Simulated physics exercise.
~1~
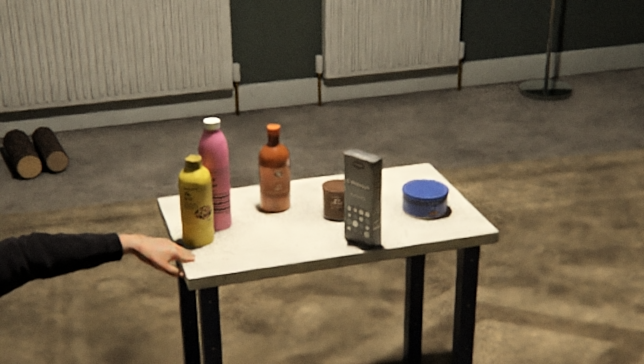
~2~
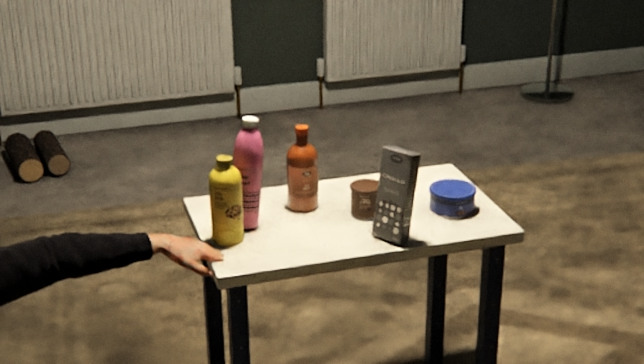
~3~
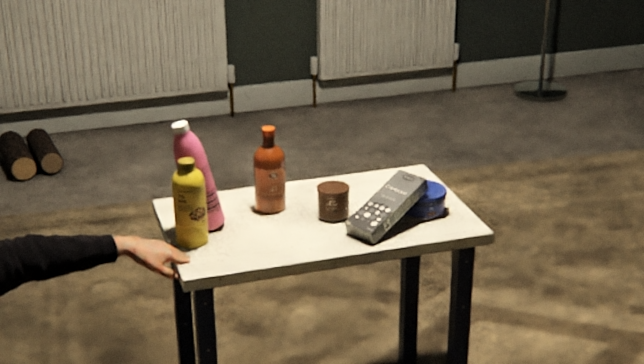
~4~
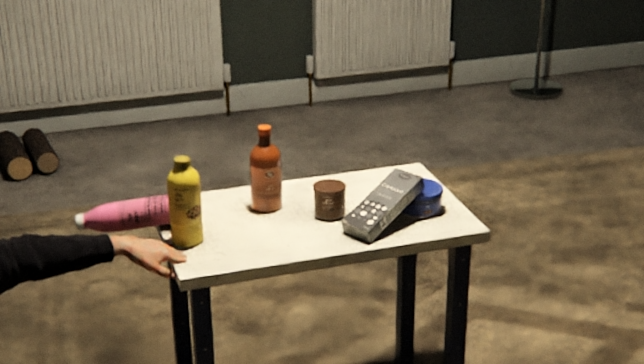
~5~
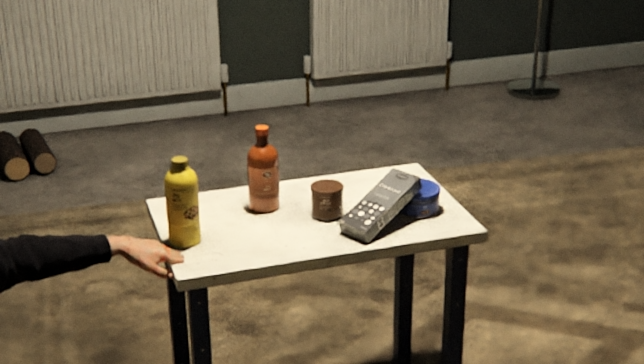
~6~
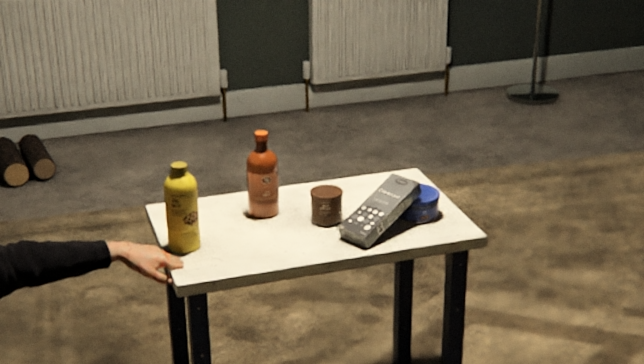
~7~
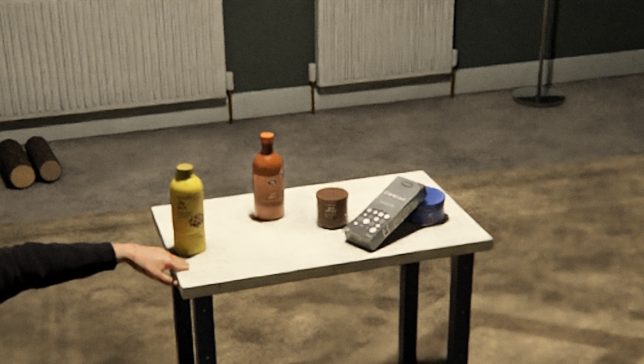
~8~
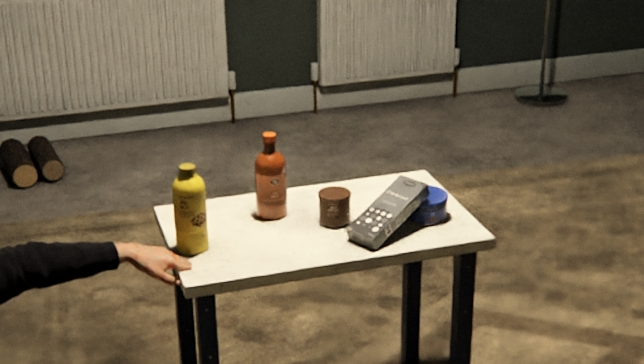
A small white table with black legs stands in a dim room with radiators along the back wall, seen from slightly above by a gently swaying camera, while a dark-sleeved hand grips its left corner. On it, from left to right, are a yellow bottle, a pink bottle, an orange bottle, a brown tin, an upright grey packet and a blue tub. The hand shoves the table right, and the packet leans. The table is jerked back left, the packet drops against the tub and the pink bottle tips left. The pink bottle falls off the left edge, leaving the others upright around the toppled packet.
